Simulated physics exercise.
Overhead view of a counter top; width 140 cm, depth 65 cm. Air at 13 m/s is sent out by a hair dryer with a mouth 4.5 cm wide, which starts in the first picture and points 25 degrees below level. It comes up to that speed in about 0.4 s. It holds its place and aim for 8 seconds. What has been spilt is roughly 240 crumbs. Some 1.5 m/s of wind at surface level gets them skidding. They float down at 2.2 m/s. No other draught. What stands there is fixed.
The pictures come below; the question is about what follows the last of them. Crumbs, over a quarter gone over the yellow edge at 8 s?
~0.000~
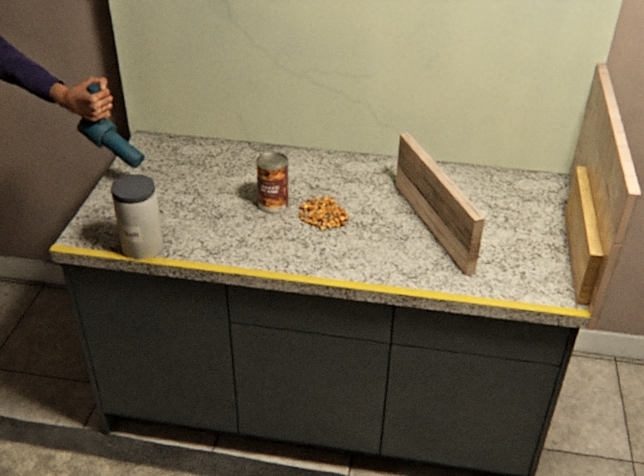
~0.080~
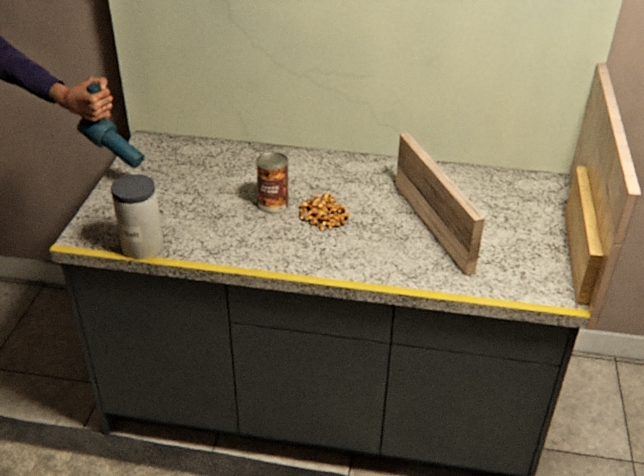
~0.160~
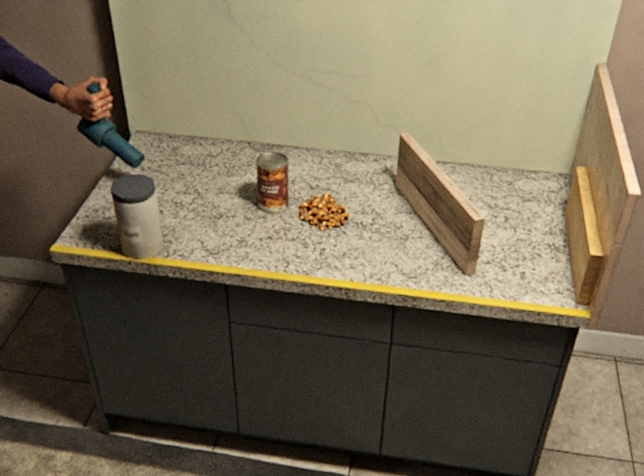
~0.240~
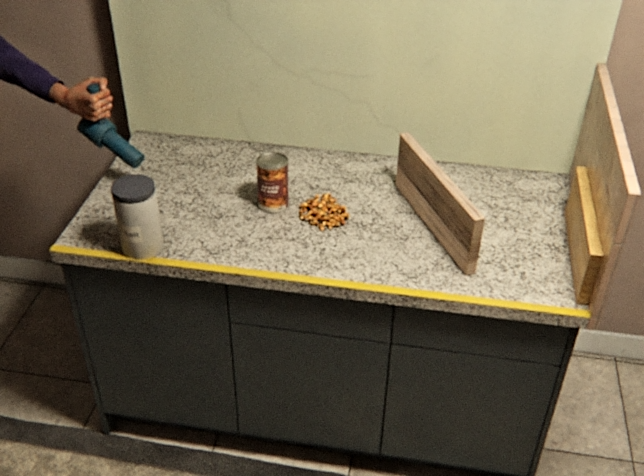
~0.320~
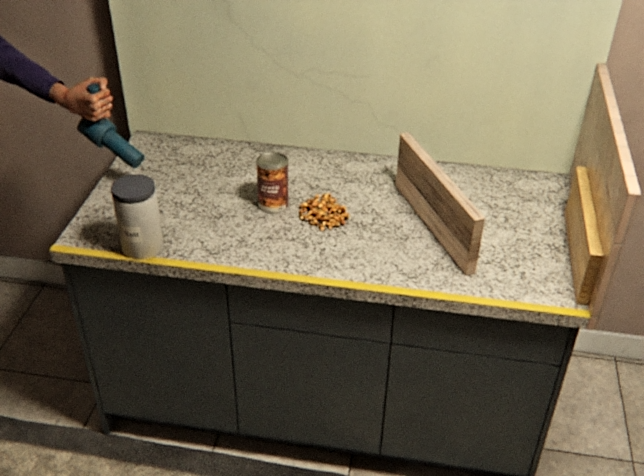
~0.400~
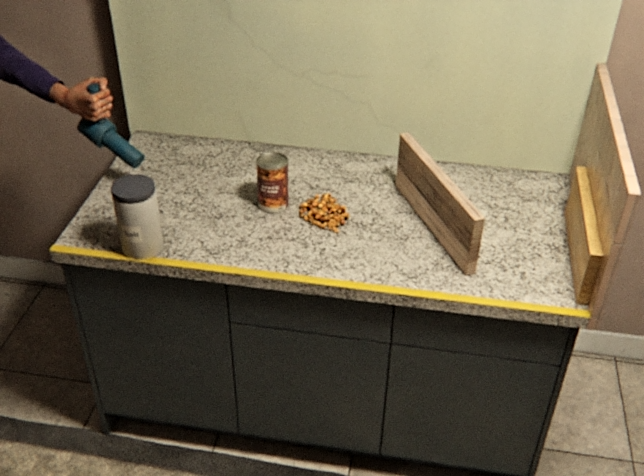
Loss there undershoots or meets a quarter.
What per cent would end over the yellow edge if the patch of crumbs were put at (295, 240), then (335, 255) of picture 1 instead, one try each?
80 %, 80 %.
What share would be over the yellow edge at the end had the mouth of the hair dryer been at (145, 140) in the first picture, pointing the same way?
About 15 %.
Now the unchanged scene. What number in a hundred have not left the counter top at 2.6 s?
Around 90 in a hundred.
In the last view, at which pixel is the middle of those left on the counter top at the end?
The middle is around pixel (359, 210).
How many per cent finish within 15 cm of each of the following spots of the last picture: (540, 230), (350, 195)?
First spot about 0 %, second about 60 %.
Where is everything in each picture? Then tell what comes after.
The middle of the crumbs is near (324, 211), none has stirred yet and the mouth of the hair dryer is at (139, 162), in the first picture.
The middle of the crumbs is near (324, 209), none has stirred yet and the yellow edge is centred on (307, 283), in the second picture.
The middle of the crumbs is near (324, 209), none has stirred yet, the top of a tin is at (272, 160) and the top of a board is at (439, 172), in the third picture.
The middle of the crumbs is near (324, 209) and none has stirred yet, in the fourth picture.
The middle of the crumbs is near (324, 209) and none has stirred yet, in the fifth picture.
The middle of the crumbs is near (326, 211) and about 1 % have left their places, in the sixth picture.
After 1.6 s the count stands so, 5 % are over the yellow edge; the middle of those still in play is near (335, 211).
After 2.6 s the count stands so, 5 % are over the yellow edge; the middle of those still in play is near (338, 210).
After 4.4 s the count stands so, 5 % are over the yellow edge; the middle of those still in play is near (351, 211).
After 8.0 s, at the end, 5 % are over the yellow edge; the middle of those still in play is near (359, 210).
